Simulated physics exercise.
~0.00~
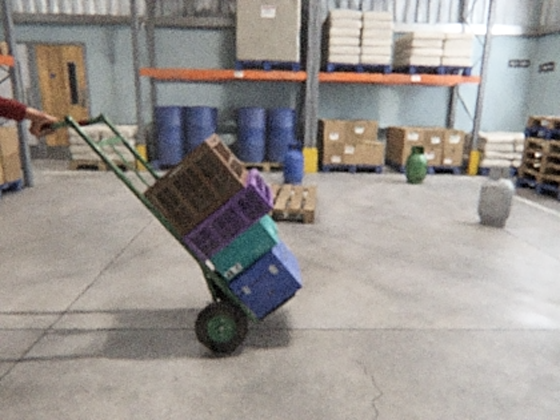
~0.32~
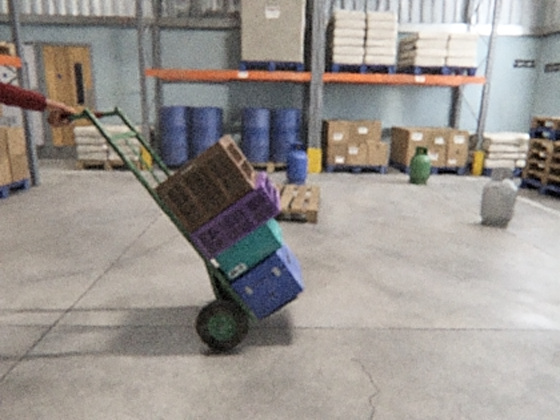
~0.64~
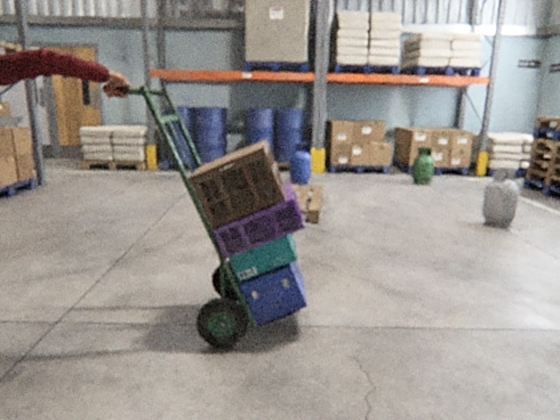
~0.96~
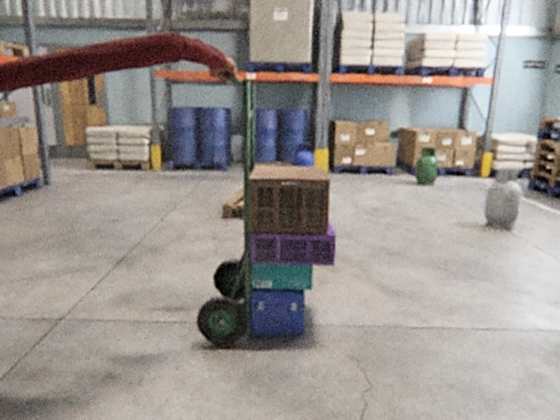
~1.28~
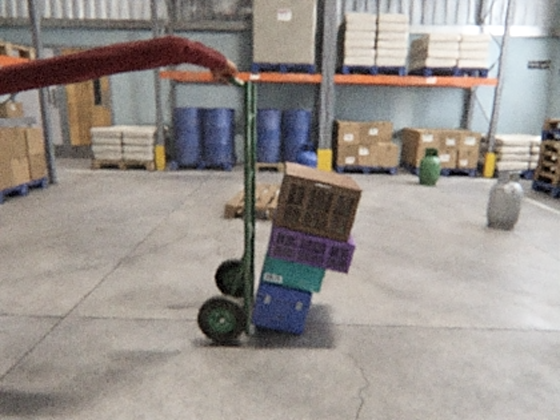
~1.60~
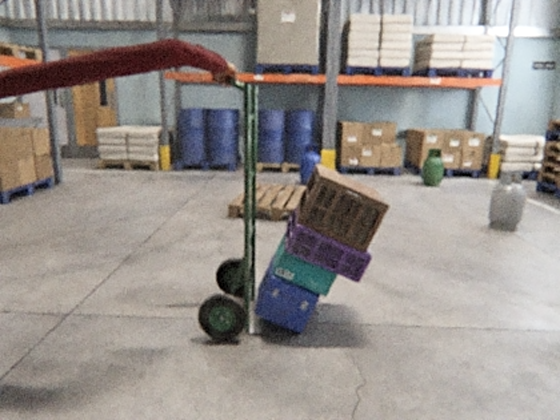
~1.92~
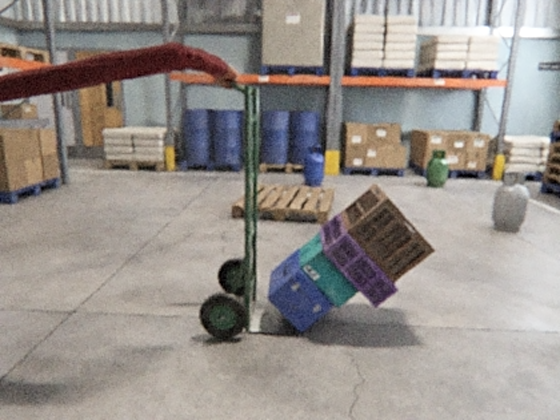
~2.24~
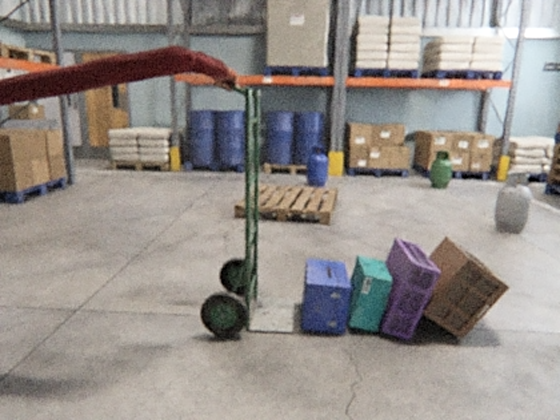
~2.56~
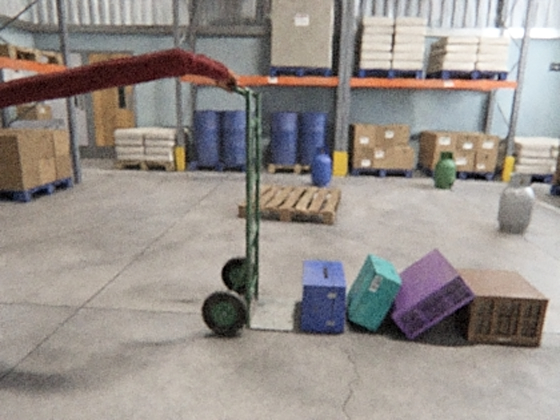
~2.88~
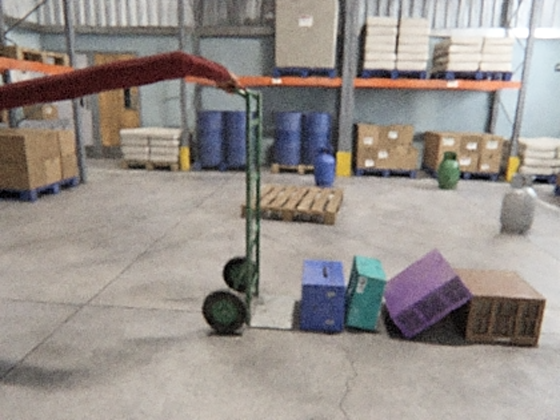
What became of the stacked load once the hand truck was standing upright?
The whole stack toppled forward. The brown crate, purple crate and turquoise box dropped from the stack, and the blue toolbox tipped onto its side at the front of the truck.
